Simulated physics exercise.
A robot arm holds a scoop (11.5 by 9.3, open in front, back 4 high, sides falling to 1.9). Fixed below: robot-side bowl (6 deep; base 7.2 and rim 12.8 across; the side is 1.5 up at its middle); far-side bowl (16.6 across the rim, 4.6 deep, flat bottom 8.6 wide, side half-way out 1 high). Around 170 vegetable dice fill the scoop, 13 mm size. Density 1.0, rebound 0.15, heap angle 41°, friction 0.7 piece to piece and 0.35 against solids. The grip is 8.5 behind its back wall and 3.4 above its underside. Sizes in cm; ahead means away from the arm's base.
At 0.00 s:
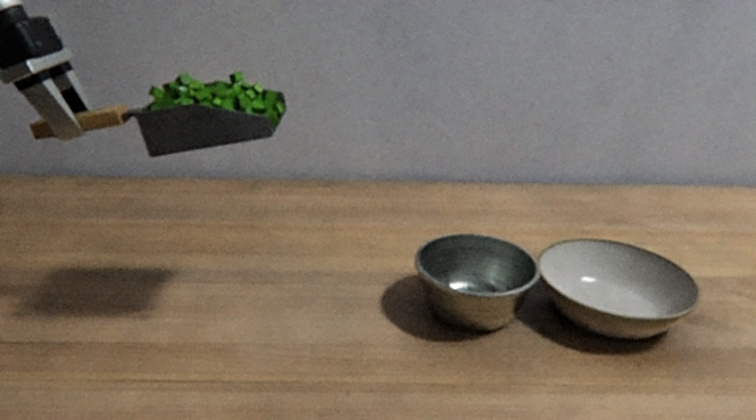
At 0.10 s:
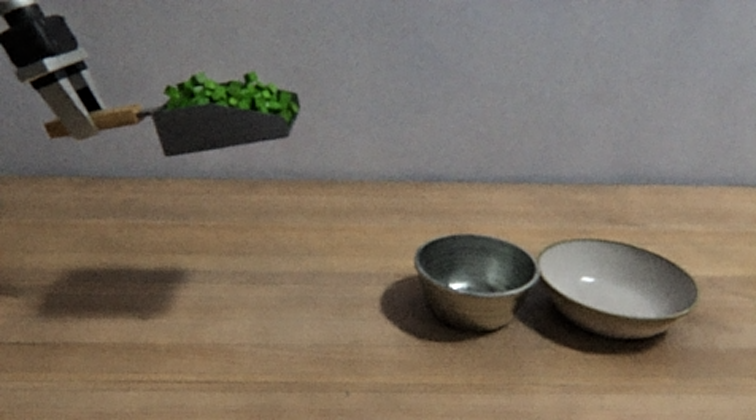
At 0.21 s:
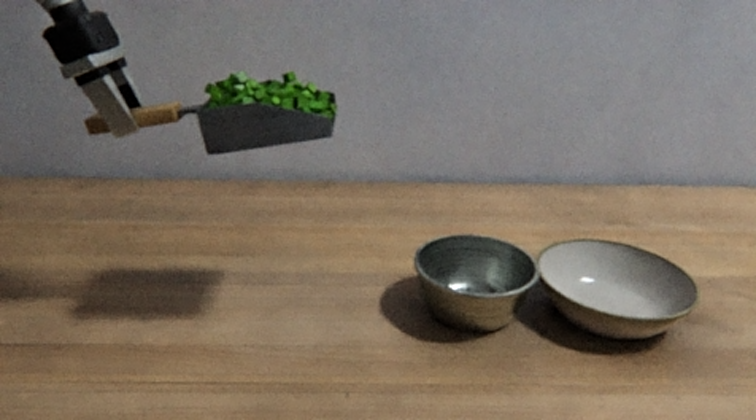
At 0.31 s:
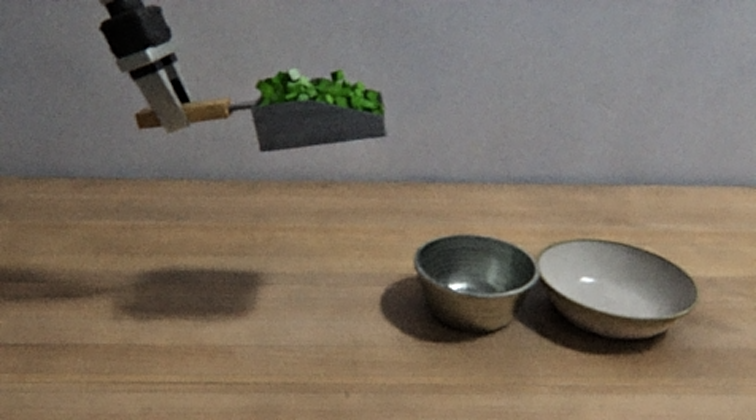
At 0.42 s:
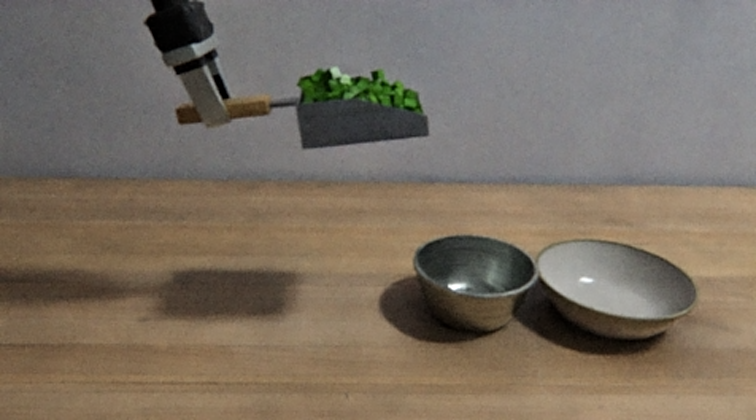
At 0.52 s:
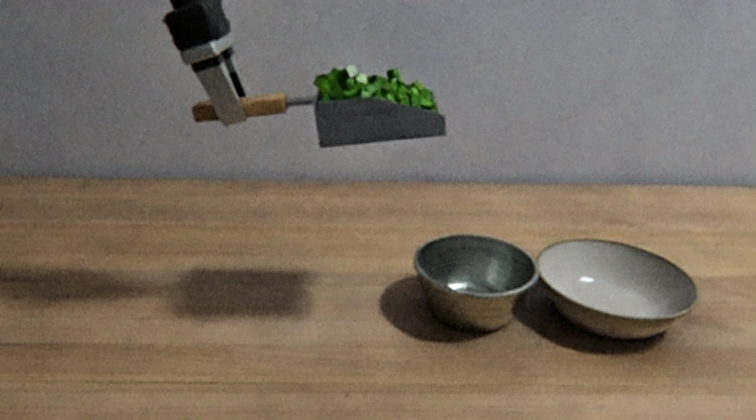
At first, a robot arm holds a scoop heaped with green vegetable dice at the upper left, above a wooden table with two bowls side by side at the right. The arm carries the scoop rightward, gradually leveling it slightly, then slows with the load still heaped, left of and above the bowls.
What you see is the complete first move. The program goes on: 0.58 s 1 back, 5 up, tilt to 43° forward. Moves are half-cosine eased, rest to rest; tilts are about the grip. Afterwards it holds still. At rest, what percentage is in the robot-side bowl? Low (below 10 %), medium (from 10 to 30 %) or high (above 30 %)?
A low share, below 10 %, ends in the robot-side bowl.
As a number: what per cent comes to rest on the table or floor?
Some 100 per cent.
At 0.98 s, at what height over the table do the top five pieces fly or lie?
Some 22 cm.
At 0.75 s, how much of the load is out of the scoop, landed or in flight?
Near 0 per cent so far.
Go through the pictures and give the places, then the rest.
In the first frame, scoop floor at (212, 130), tilted 11° backward; upper third of the load around (205, 97), from x 150 to 280, top at y 80; 173 on the scoop.
In the second frame, scoop floor at (227, 130), tilted 11° backward; upper third of the load around (220, 97), from x 165 to 290, top at y 80.
In the third frame, scoop floor at (266, 129), tilted 10° backward; upper third of the load around (261, 96), from x 210 to 330, top at y 75.
In the fourth frame, scoop floor at (316, 127), tilted 8° backward; upper third of the load around (310, 94), from x 265 to 380, top at y 75.
In the fifth frame, scoop floor at (355, 125), tilted 7° backward; upper third of the load around (347, 93), from x 305 to 420, top at y 75.
In the sixth frame, scoop floor at (371, 124), tilted 7° backward; upper third of the load around (363, 92), from x 320 to 435, top at y 75; 173 on the scoop.
By 0.75 s, tilted 10° forward, highest piece 25 above the table; 173 on the scoop.
By 0.98 s, tilted 38° forward, highest piece 22 above the table; 140 on the scoop, 2 on the table or floor, 31 in flight or on a rim.
By 1.30 s, tilted 43° forward, highest piece 6 above the table; 154 on the table or floor, 19 in flight or on a rim.
By 2.35 s, tilted 43° forward, highest piece 3 above the table; 173 on the table or floor.
Final count, 173 on the table or floor. That is 0 % in the robot-side bowl.
